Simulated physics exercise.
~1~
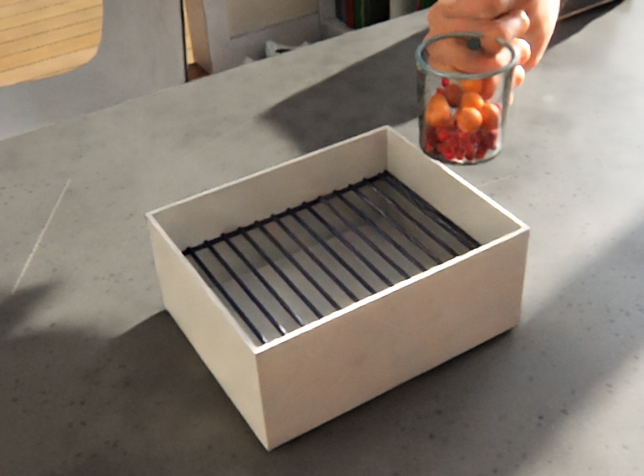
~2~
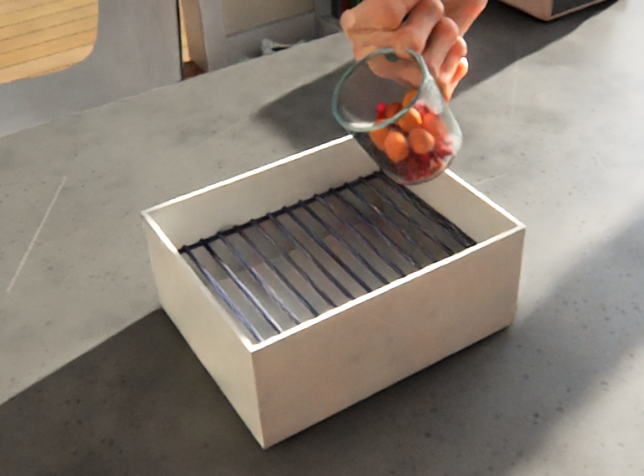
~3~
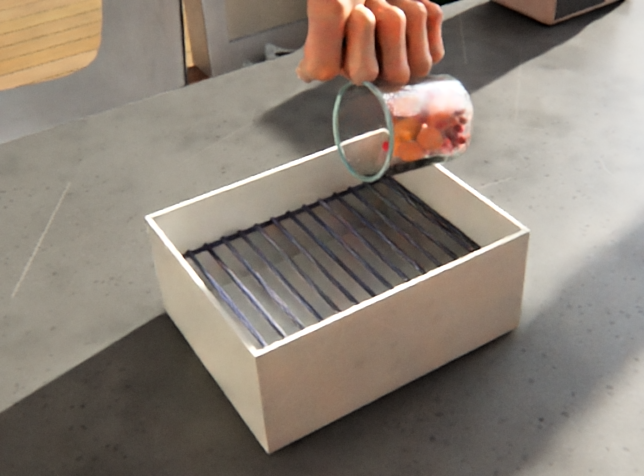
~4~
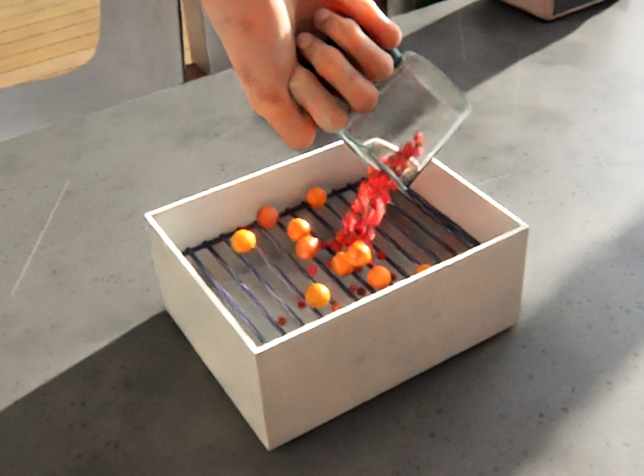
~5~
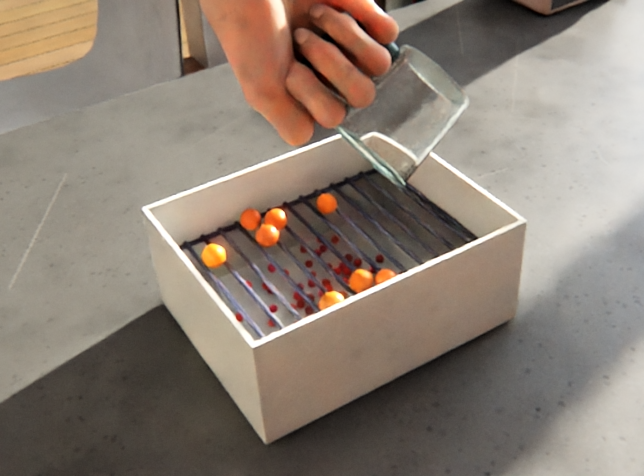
Hand tipping a glass of orange balls and small red bits over a boxed grille, orange staying on top, red dropping below.
